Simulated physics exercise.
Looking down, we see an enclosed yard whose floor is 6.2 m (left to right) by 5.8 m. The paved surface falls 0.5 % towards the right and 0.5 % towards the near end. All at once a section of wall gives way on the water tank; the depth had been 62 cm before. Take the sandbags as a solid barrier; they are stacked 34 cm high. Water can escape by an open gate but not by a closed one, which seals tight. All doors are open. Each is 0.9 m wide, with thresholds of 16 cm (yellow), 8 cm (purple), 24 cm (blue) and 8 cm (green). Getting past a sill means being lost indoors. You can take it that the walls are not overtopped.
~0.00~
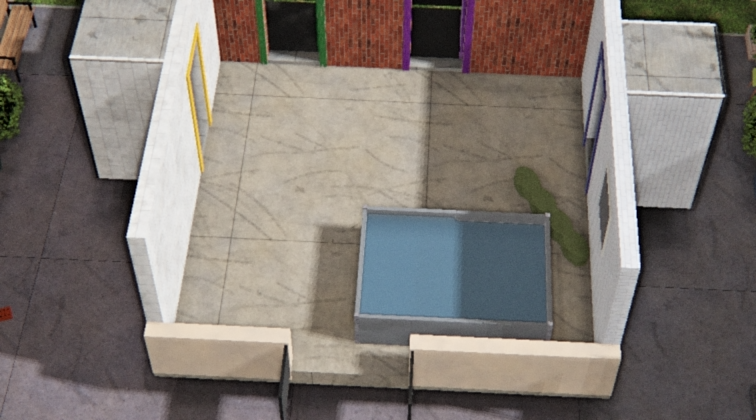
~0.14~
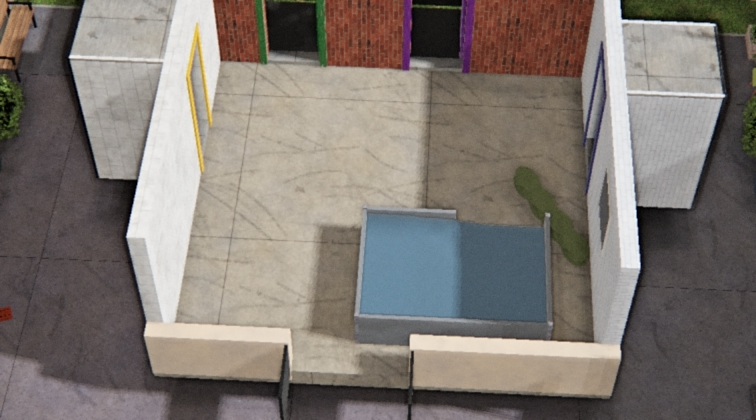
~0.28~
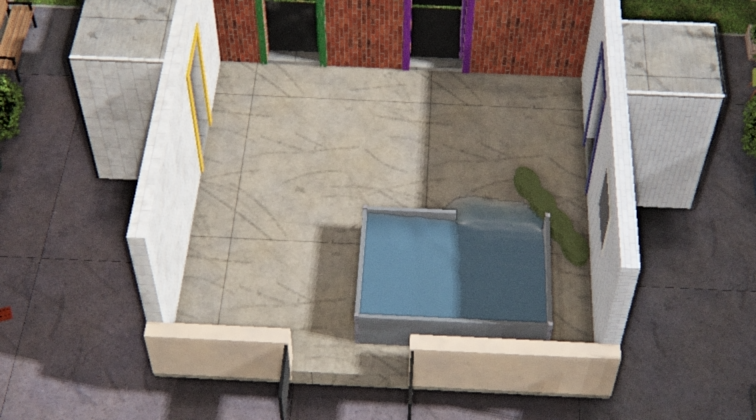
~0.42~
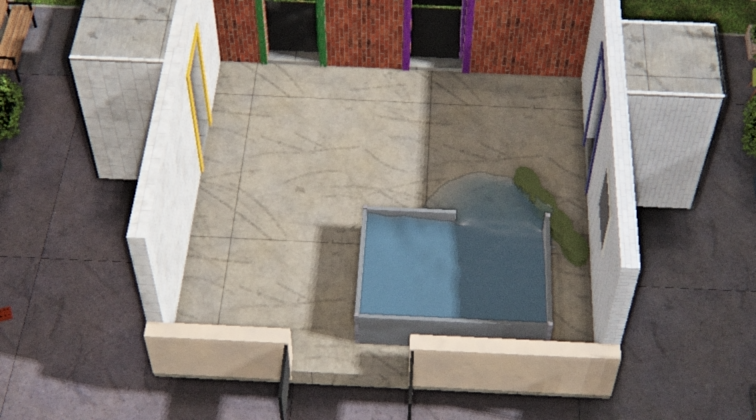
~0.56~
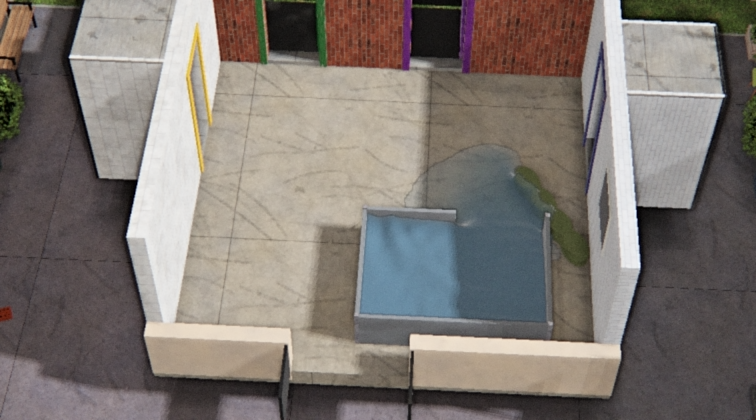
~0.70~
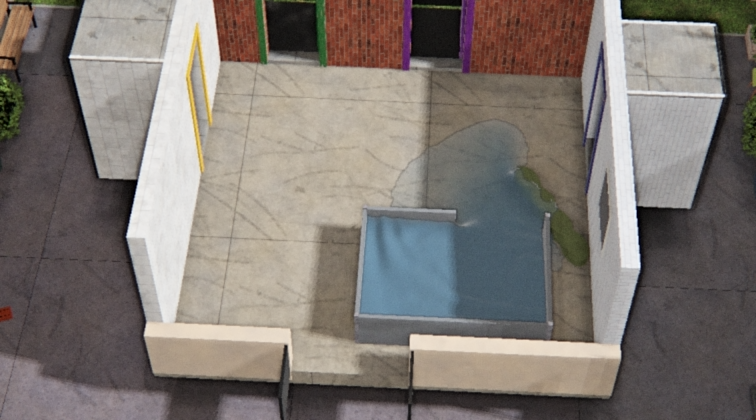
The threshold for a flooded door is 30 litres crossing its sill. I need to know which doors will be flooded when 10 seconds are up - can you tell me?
The yellow door will most likely respect the limit; the purple door will most likely bust the limit; the blue door will most likely respect the limit; the green door will most likely bust the limit.
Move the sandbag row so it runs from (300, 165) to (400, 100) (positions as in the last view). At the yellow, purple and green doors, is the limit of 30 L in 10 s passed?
With that change: Yellow stays within, purple exceeds it, green stays within.
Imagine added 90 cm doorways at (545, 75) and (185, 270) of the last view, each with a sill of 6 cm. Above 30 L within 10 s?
In turn: Beyond it, short of it.
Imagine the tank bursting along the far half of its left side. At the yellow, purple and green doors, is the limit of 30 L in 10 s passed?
Then yellow does not exceed it, purple does not exceed it, green exceeds it.
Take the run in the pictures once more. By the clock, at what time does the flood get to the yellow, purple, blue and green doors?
Yellow = 3.6 s, purple = 1.3 s, blue = 1.8 s, green = 2.2 s.
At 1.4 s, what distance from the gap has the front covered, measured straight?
About 3.8 m out.
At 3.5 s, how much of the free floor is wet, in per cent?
Wet share: About 60 %.
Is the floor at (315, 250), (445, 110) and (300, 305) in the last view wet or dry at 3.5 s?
Listed in turn: Spared so far / swamped / spared so far.
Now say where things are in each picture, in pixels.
Still water, 62 cm deep, in the water tank at (455, 267), in the first frame.
Water pours out on the water tank's far side and has run 0.7 m, to a hidden place; typically 9 cm deep outside, 62 cm at the water tank's back, in the second frame.
Water pours out on the water tank's far side and has run 1.0 m, to (455, 205); typically 12 cm deep outside, 62 cm at the water tank's back, in the third frame.
Water pours out on the water tank's far side and has run 1.4 m, to (474, 176); typically 12 cm deep outside, 62 cm at the water tank's back, in the fourth frame.
The front is at (482, 148), 1.9 m from the gap on the water tank's far side; 2.8 m2 of floor is under water; 61 cm left at the back of the water tank, in the fifth frame.
The front is at (490, 124), 2.5 m from the gap on the water tank's far side; 3.7 m2 of floor is under water; 57 cm left at the back of the water tank, in the sixth frame.
After 1.4 s water covers 30 % of the floor and is deepest (50 cm) near (539, 230); yellow door not reached, purple door 11 cm at the sill, 0 L in, blue door not reached, green door not reached.
After 2.2 s water covers 45 % of the floor and is deepest (42 cm) near (539, 230); yellow door not reached, purple door 24 cm at the sill, 73 L in, blue door 7 cm at the sill, 0 L in, green door not reached.
After 3.5 s water covers 60 % of the floor and is deepest (29 cm) near (231, 65); yellow door not reached, purple door 20 cm at the sill, 175 L in, blue door 7 cm at the sill, 0 L in, green door 11 cm at the sill, 4 L in.
After 6.0 s water covers 80 % of the floor and is deepest (20 cm) near (539, 230); yellow door 11 cm at the sill, 0 L in, purple door 13 cm at the sill, 259 L in, blue door 6 cm at the sill, 0 L in, green door 13 cm at the sill, 23 L in.
After 10.0 s water covers 95 % of the floor and is deepest (13 cm) near (539, 230); yellow door 8 cm at the sill, 0 L in, purple door 9 cm at the sill, 289 L in, blue door 9 cm at the sill, 0 L in, green door 9 cm at the sill, 53 L in.
